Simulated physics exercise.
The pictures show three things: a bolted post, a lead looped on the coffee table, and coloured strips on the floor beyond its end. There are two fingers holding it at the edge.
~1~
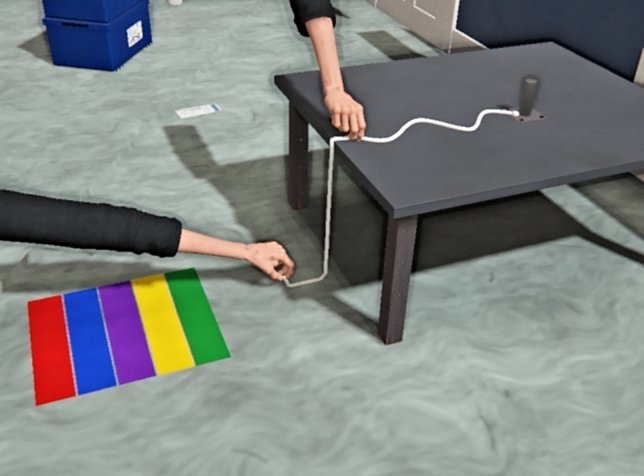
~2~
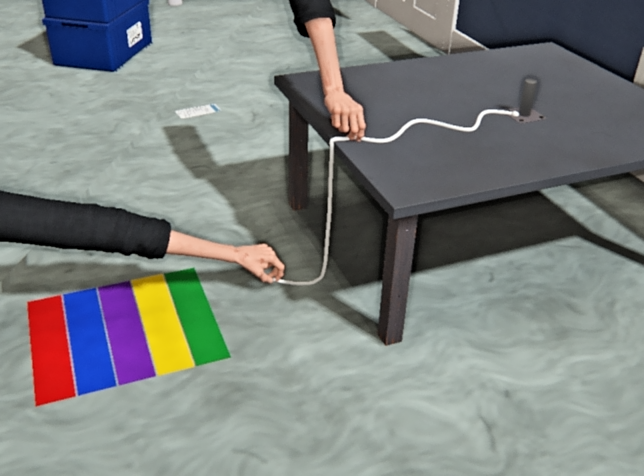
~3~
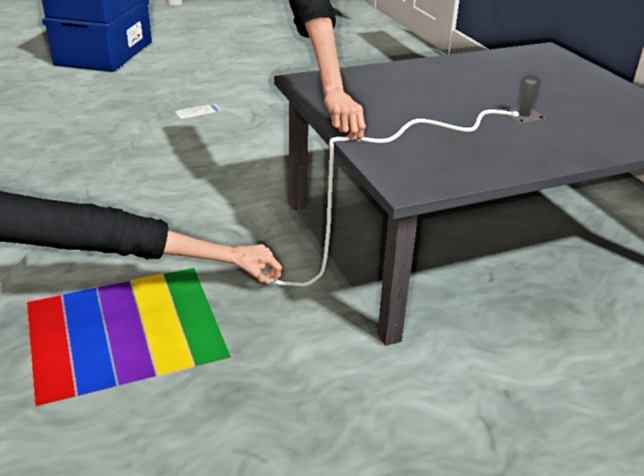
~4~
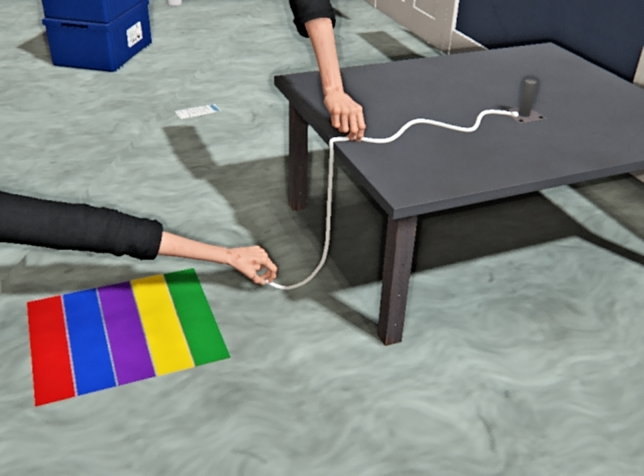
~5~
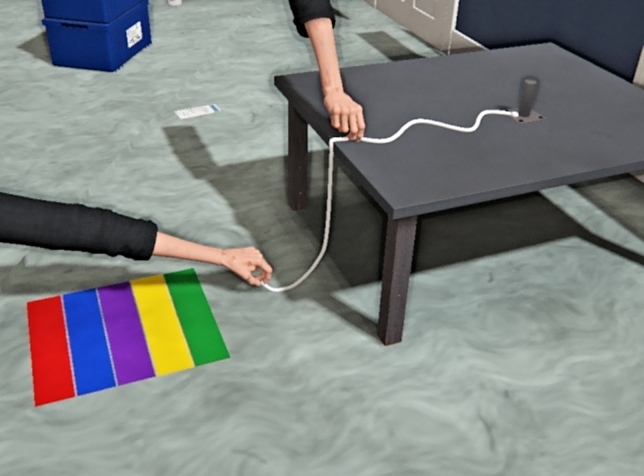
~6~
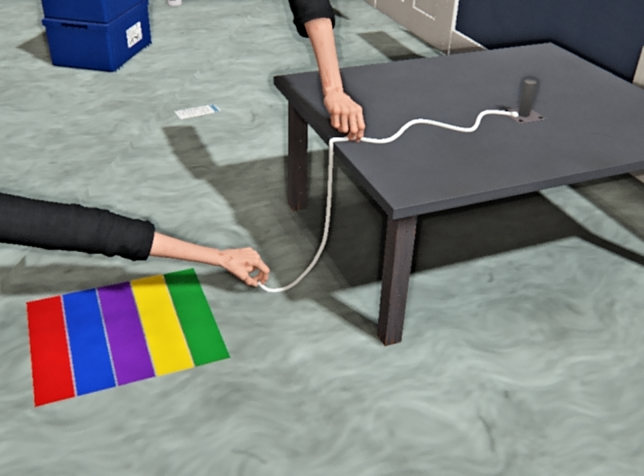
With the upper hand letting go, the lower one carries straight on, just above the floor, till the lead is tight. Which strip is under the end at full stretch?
The purple strip.
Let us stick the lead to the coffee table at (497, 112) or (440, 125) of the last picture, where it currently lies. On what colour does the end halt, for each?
The end stops on purple and then on yellow.
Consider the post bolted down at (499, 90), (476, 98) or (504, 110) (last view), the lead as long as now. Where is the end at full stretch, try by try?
In that order: (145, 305), (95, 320) and (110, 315).
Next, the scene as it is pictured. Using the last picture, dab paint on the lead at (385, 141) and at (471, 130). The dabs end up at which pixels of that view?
First near (338, 141), second near (446, 125).
Early on, end near (197, 296); over green.
Midway, end near (151, 307); over yellow.
At the end of the slack, end near (121, 313); over purple. The end stops over the purple strip.
